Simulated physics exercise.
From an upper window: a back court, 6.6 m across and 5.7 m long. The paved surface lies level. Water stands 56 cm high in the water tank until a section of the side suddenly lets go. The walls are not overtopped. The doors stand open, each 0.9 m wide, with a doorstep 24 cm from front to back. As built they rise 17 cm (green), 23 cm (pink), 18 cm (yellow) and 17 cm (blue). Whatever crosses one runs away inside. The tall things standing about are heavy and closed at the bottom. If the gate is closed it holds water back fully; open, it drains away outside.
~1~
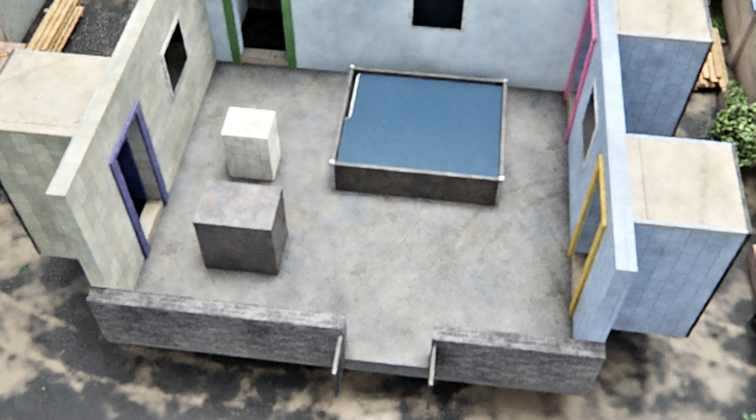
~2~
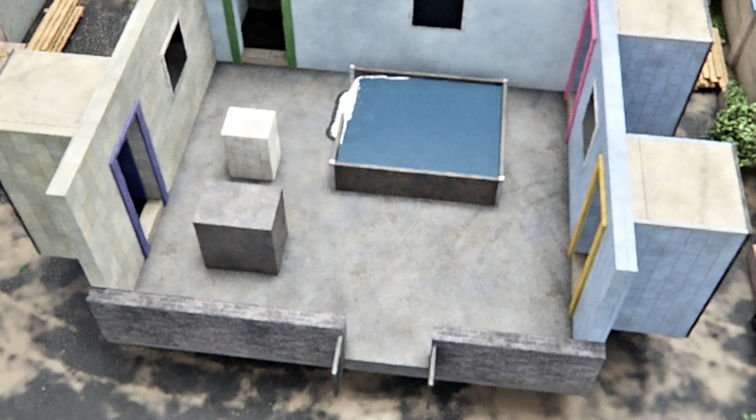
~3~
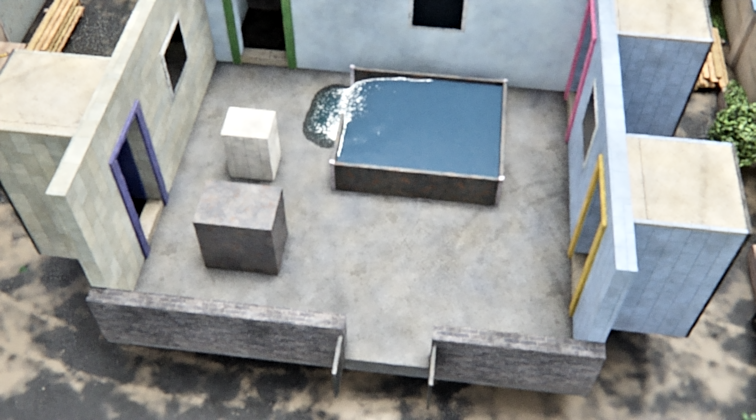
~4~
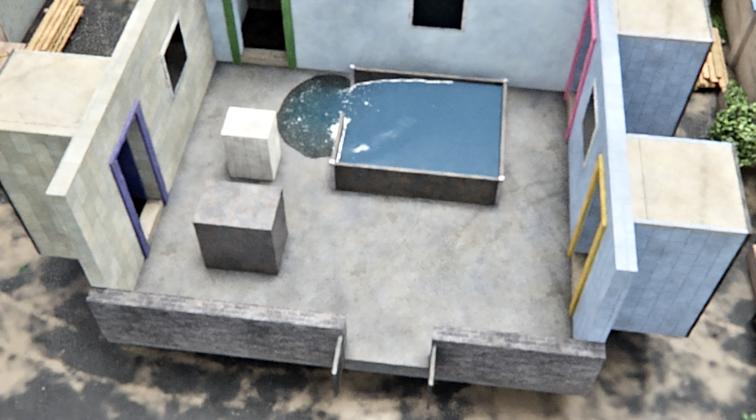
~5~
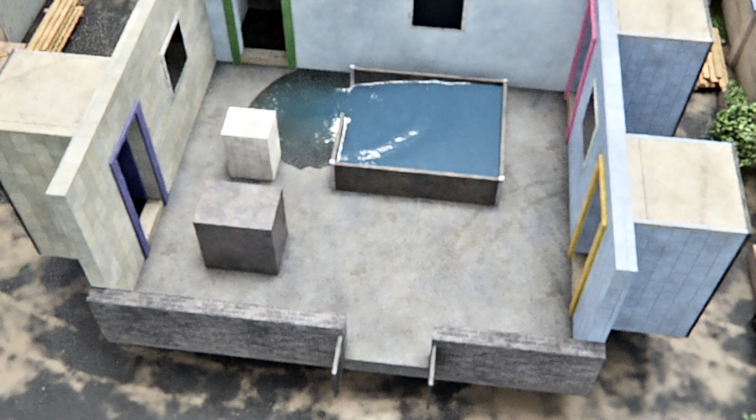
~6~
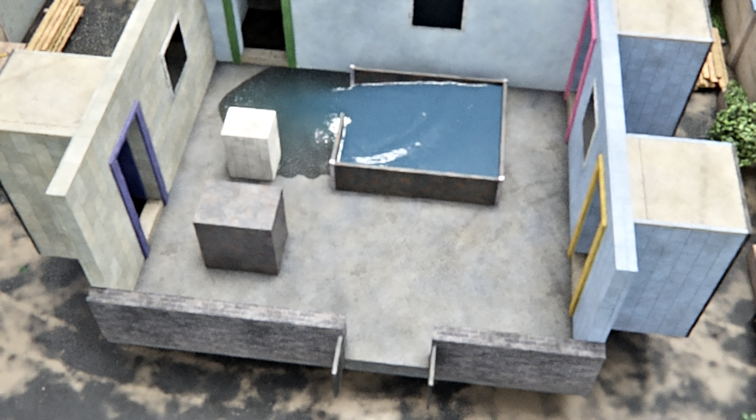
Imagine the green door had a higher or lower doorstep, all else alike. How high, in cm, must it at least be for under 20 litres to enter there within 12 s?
It would have to be roughly 25 cm high.
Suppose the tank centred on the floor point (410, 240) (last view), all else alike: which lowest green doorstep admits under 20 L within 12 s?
About 17 cm.
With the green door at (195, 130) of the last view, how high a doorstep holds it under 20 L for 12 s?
Roughly 24 cm.
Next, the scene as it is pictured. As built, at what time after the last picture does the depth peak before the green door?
At about 2.0 s.
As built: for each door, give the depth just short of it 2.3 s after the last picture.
In cm: Green 27, pink 0, yellow 0, blue 7.
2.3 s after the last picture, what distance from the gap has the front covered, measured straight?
Some 5.2 m out.
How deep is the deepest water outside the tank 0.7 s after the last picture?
Up to some 43 cm.
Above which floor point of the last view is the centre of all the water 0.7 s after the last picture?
Near (389, 135).
Then, 0.7 s after the last picture water covers 20 % of the floor, deepest (43 cm) near (216, 64); 19 cm at the green door, 0 litres in over its 17 cm doorstep.
Then, 2.3 s after the last picture water covers 35 % of the floor, deepest (36 cm) near (235, 66); 27 cm at the green door, 27 litres in over its 17 cm doorstep.
Then, 11.3 s after the last picture water covers 100 % of the floor, deepest (14 cm) near (561, 95); 12 cm at the green door, 101 litres in over its 17 cm doorstep.
At the green door as built, the water peaked near 28 cm, 2.1 s after the last picture.
Run again over the same 12 s with other heights there, 39 litres in over 21.5 cm, 7 litres over 29 cm. The limit of 20 litres is kept from about 25 cm up.
